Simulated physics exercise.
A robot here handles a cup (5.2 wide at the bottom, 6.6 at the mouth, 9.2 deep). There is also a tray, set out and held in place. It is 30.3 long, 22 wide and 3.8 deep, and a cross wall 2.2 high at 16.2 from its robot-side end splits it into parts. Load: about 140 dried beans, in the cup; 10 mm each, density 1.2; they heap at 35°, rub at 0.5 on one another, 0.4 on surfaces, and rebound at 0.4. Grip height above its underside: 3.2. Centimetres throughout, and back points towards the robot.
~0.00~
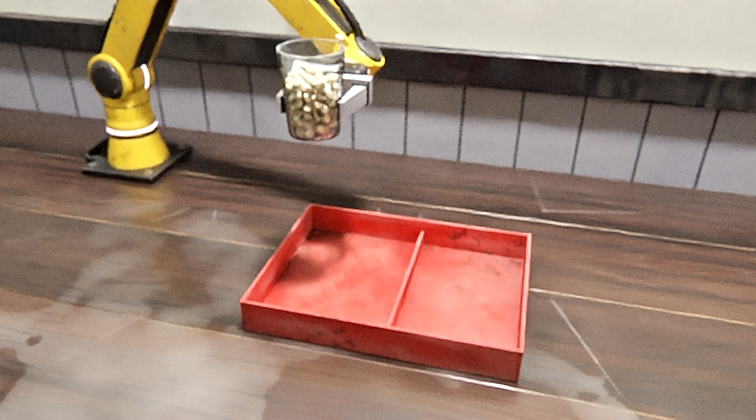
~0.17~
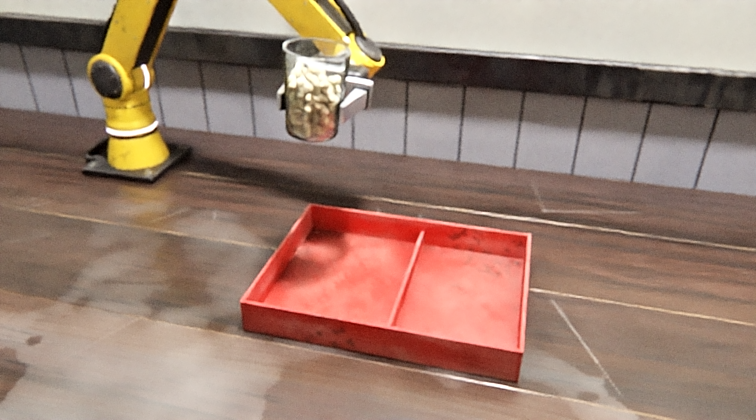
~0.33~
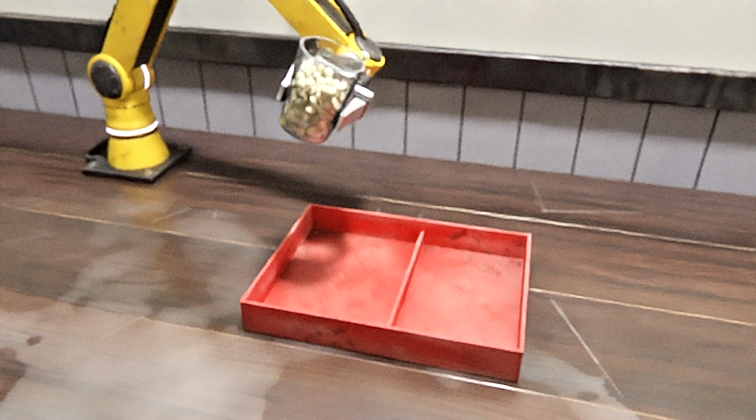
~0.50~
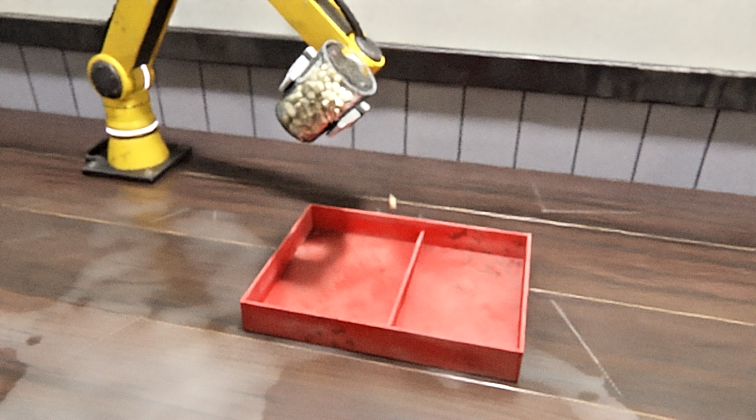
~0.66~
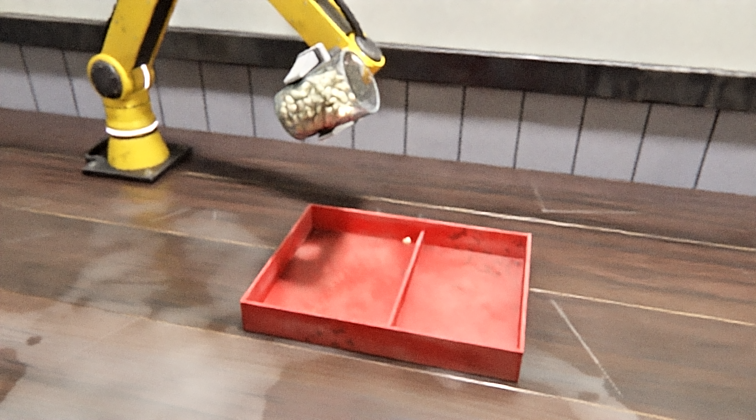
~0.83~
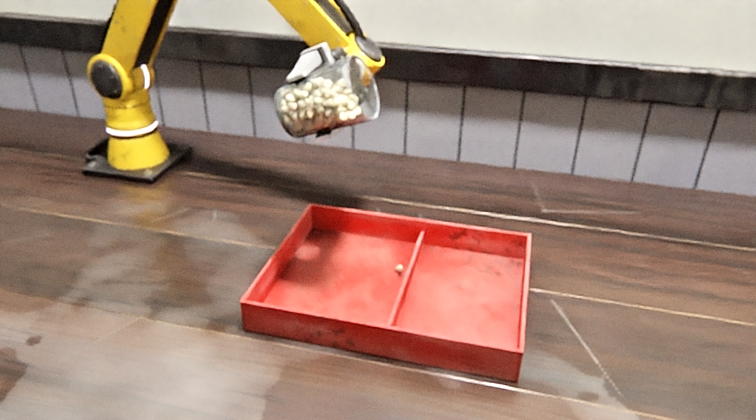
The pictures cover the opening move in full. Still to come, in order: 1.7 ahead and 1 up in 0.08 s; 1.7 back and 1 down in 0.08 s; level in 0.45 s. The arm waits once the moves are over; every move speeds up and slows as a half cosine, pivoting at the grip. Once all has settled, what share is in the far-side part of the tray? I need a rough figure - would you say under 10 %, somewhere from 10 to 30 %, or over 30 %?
I would say under 10 %.
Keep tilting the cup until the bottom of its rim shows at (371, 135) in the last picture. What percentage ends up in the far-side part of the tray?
25 %.
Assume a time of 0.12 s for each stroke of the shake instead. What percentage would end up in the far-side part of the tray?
Roughly 0 percent then.
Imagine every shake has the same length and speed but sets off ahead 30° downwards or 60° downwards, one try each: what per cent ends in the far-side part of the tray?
It comes to around 0 per cent on the first try and around 0 per cent on the second.
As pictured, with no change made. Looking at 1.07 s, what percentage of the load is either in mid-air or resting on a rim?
3 %.
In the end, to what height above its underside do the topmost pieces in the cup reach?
The top sits some 7.5 cm up.
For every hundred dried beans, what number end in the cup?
I'd estimate close to 95 percent finishes there.
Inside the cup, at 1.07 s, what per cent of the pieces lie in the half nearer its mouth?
Near 50 %.
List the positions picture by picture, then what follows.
In the first frame, cup middle at (313, 93), level; upper third of the load around (312, 86), from x 290 to 340, top at y 40; 145 in the cup.
In the second frame, cup middle at (314, 93), tilted 6° forward; upper third of the load around (314, 86), from x 290 to 345, top at y 40.
In the third frame, cup middle at (318, 94), tilted 23° forward; upper third of the load around (314, 87), from x 290 to 365, top at y 55; 144 in the cup, 1 in flight or on a rim.
In the fourth frame, cup middle at (322, 97), tilted 43° forward; upper third of the load around (317, 89), from x 285 to 395, top at y 70; 144 in the cup, 1 in flight or on a rim.
In the fifth frame, cup middle at (324, 100), tilted 60° forward; upper third of the load around (320, 91), from x 285 to 405, top at y 75; 144 in the cup, 1 in the robot-side part.
In the sixth frame, cup middle at (325, 101), tilted 66° forward; upper third of the load around (317, 94), from x 285 to 400, top at y 80; 144 in the cup, 1 in the robot-side part.
After 1.07 s, tilted 60° forward, highest piece 26 above the table; 140 in the cup, 1 in the robot-side part, 4 in flight or on a rim.
After 1.32 s, tilted 11° forward, highest piece 29 above the table; 140 in the cup, 3 in the far-side part, 2 in the robot-side part.
After 1.64 s, level, highest piece 28 above the table; 140 in the cup, 3 in the far-side part, 2 in the robot-side part.
After 2.69 s, level, highest piece 28 above the table; 140 in the cup, 3 in the far-side part, 2 in the robot-side part.
At rest, 140 in the cup, 3 in the far-side part, 2 in the robot-side part. That is 2 % in the far-side part of the tray.
